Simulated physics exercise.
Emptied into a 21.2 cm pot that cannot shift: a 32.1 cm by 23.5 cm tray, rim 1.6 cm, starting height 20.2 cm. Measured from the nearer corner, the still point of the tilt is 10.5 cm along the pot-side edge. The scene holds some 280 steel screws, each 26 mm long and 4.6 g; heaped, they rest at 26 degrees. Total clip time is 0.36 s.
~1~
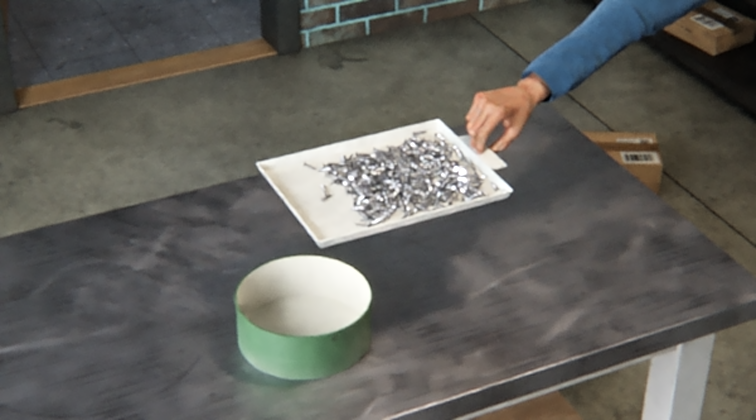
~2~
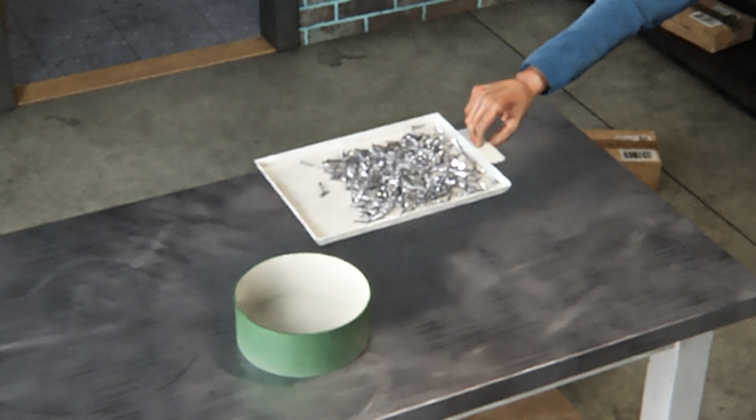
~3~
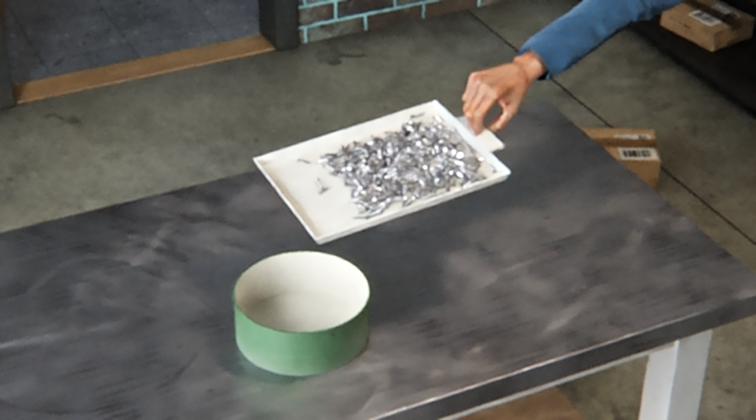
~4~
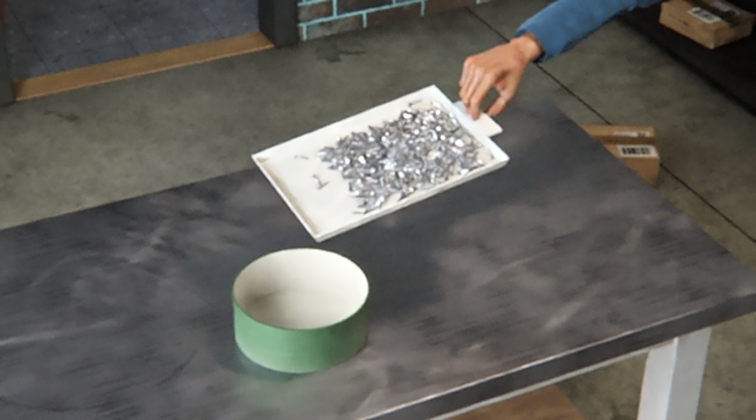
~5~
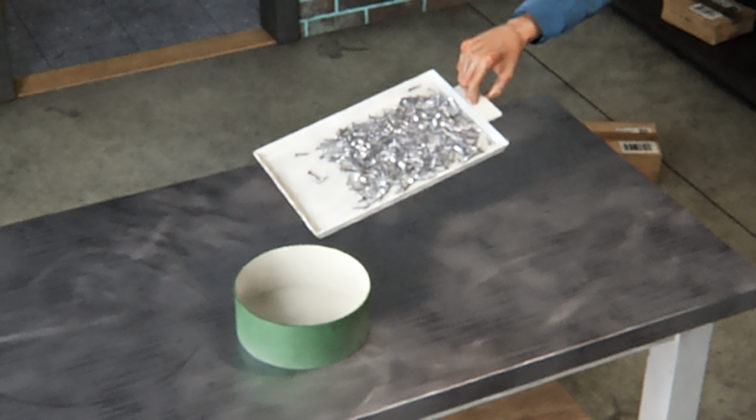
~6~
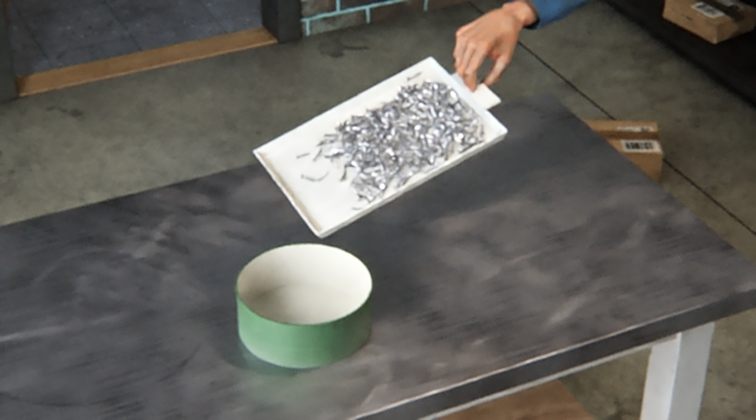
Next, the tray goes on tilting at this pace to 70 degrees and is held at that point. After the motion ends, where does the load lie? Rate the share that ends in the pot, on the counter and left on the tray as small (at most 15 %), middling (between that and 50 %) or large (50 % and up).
Pot - large, counter - middling, tray - small.
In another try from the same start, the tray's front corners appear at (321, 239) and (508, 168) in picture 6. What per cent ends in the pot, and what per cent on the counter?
Split: Pot = 75, counter = 25.
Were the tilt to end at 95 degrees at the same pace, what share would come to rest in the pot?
It would be near 75 per cent.
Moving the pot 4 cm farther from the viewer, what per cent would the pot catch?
70 %.
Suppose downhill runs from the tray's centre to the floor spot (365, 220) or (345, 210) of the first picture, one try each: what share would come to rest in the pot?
First try: About 90 percent; second try: About 95 percent.
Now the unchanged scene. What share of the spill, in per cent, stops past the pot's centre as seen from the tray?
Share: Around 100 %.
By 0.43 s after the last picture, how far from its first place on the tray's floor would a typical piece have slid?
Roughly 12 cm.
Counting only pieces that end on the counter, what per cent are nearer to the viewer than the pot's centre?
Near 0 in a hundred.
Then, 0.43 s after the last picture, tilt 43 degrees; the tray holds 100 %, the pot 0 %.
Then, 0.71 s after the last picture, tilt 60 degrees; the tray holds 30 %, the pot 20 %.
Then, 1.10 s after the last picture, tilt 70 degrees; the tray holds 10 %, the pot 60 %.
In the end, pot 70 %, counter 25 %, tray 5 %.
